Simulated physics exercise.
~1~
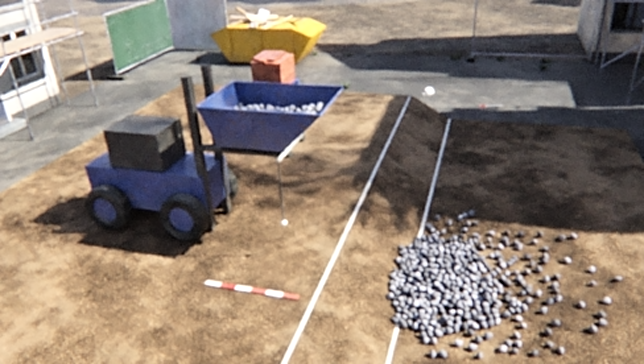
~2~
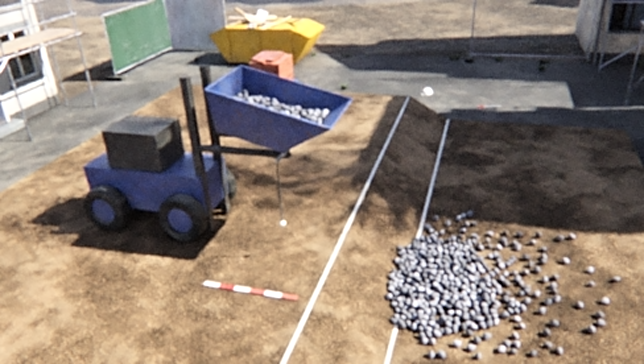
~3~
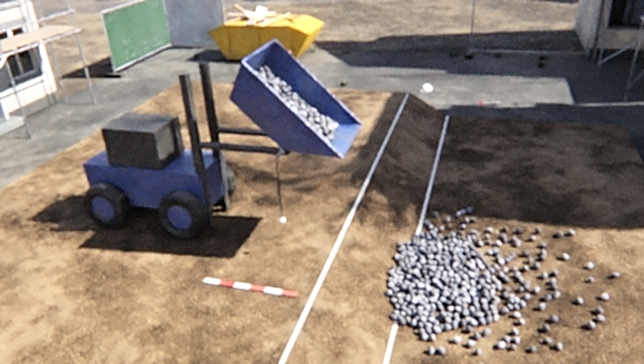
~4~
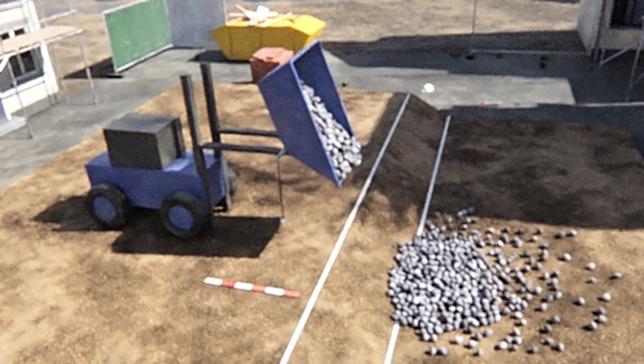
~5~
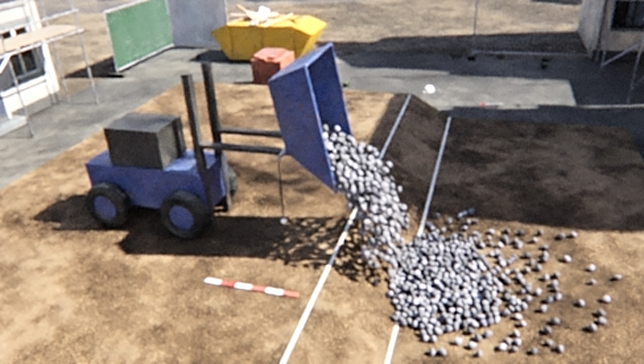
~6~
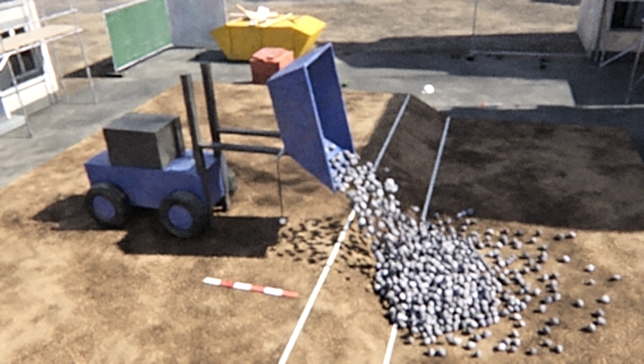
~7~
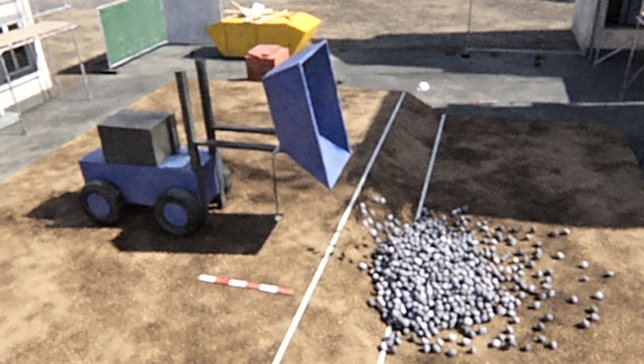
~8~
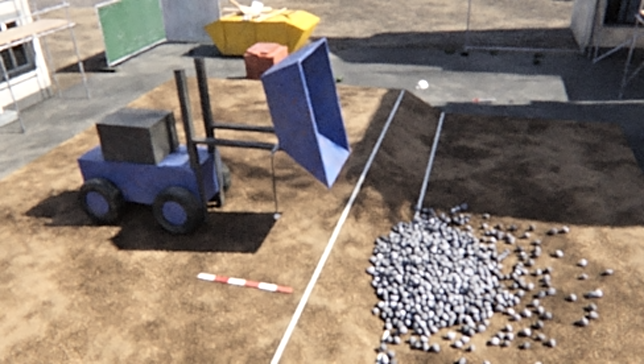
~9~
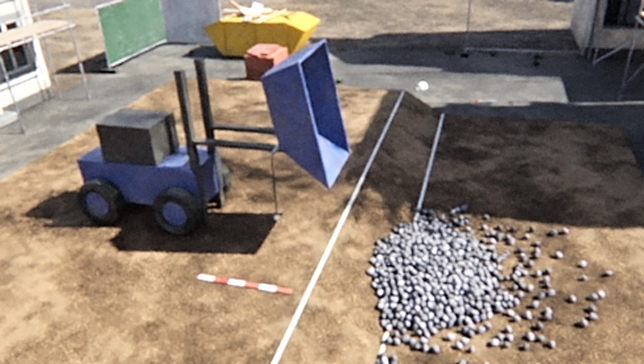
A blue fork truck tips its skip, emptying grey stones down onto the existing pile.
